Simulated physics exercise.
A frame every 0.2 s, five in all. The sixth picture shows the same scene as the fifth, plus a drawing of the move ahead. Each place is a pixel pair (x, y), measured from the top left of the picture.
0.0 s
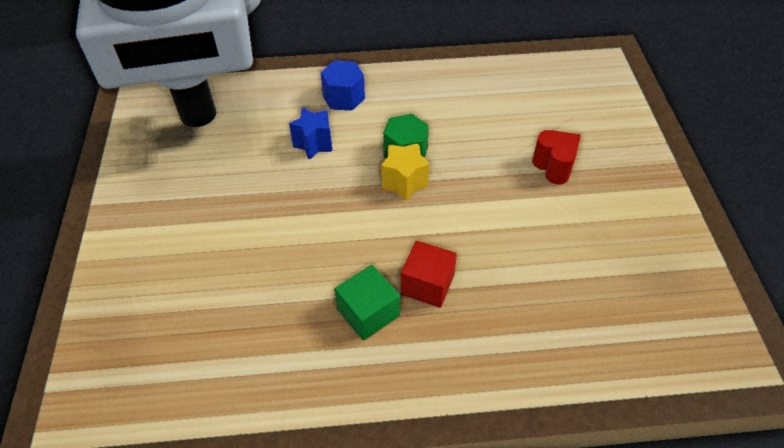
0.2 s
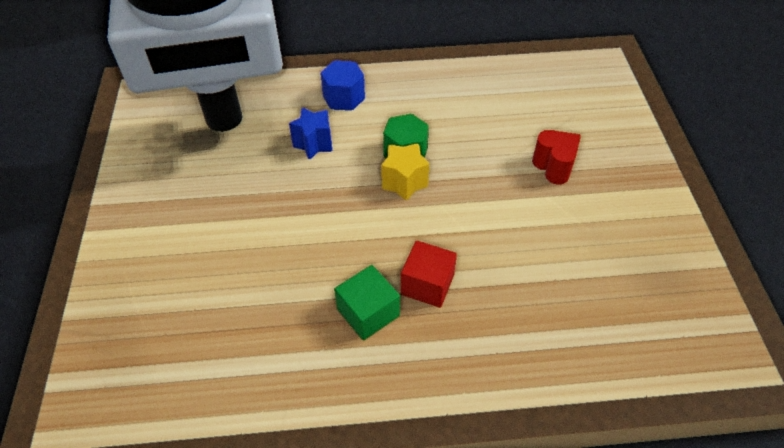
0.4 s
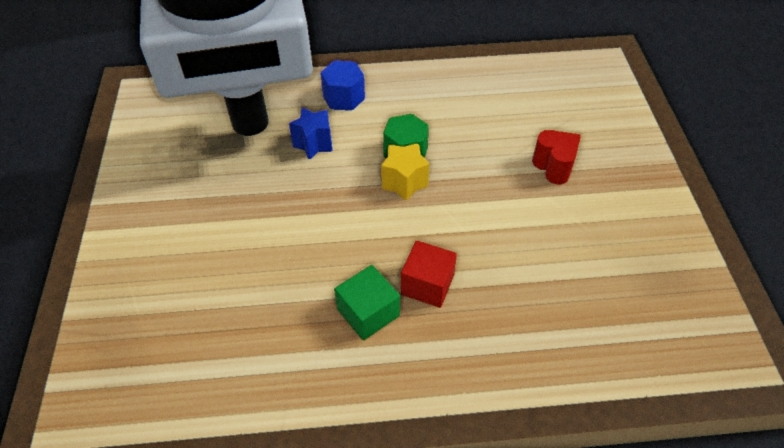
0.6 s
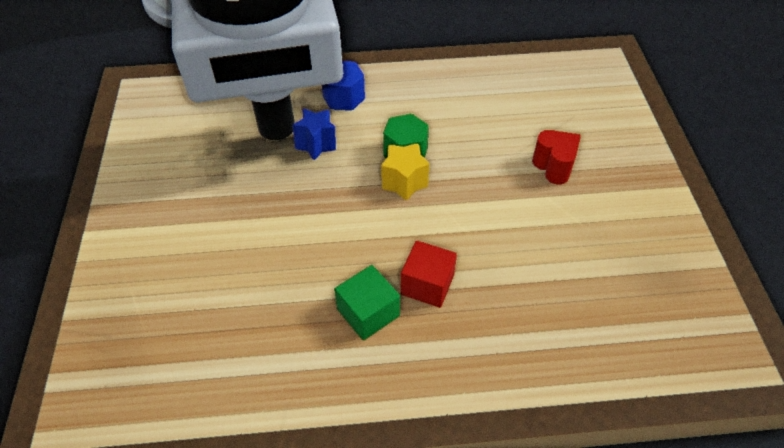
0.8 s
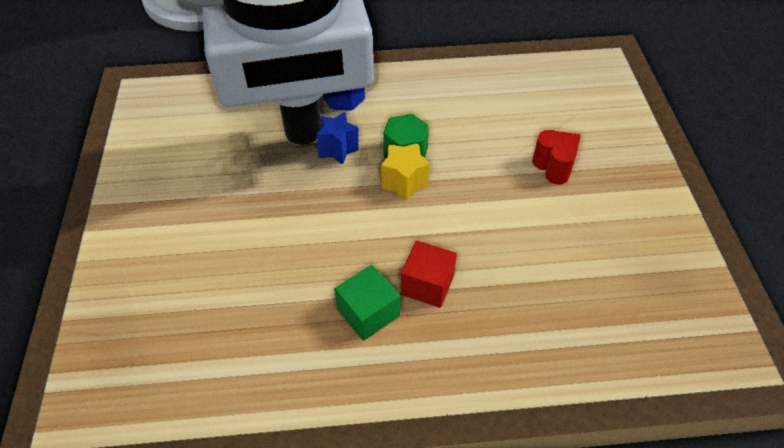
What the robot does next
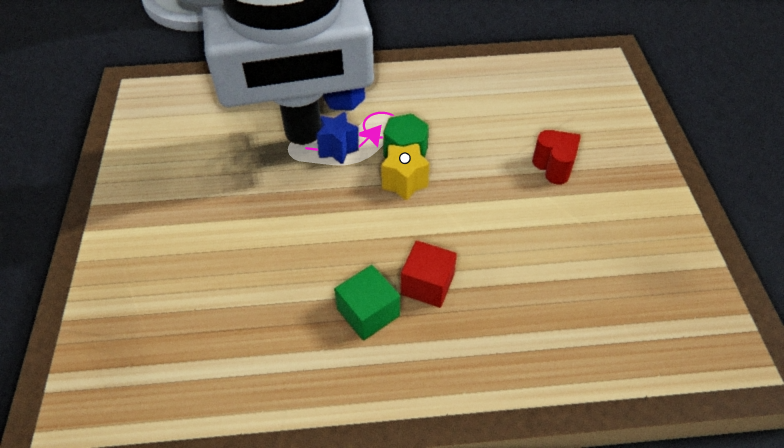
Robot arm with a black pusher sliding right across a wooden board, nudging a blue star block slightly to the right.
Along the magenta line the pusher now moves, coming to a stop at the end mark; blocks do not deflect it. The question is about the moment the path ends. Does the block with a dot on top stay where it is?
Going by the path, yes.
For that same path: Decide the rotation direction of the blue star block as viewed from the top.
Answer: With the clock.
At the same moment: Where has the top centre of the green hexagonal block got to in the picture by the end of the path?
The middle of its upper face should be somewhere near (440, 129).
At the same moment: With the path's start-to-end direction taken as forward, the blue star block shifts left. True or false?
That statement is not accurate.
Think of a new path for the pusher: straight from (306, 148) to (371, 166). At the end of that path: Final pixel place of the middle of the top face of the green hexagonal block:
It will likely be found at (432, 124).
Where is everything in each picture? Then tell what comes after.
In the first picture, tip of the pusher (198, 115), middles of tops, blue star block (311, 120), yellow star block (405, 158), green hexagonal block (406, 128).
In the second picture, pusher (224, 120), nothing pushed.
In the third picture, pusher (251, 124), nothing pushed.
In the fourth picture, pusher (277, 128), blue star block (314, 121).
In the fifth picture, pusher (304, 132), blue star block (336, 126), yellow star block (405, 158), green hexagonal block (406, 128).
The line goes from (306, 148) over (336, 152) and (364, 143) to (381, 125); the dot is on the yellow star block.
On the path given first. Halfway along, pusher (352, 133); blue star block (385, 127); green hexagonal block (429, 127).
At the end, pusher (381, 109); blue star block (401, 121), turned 45° clockwise; yellow star block unmoved; green hexagonal block (440, 129).
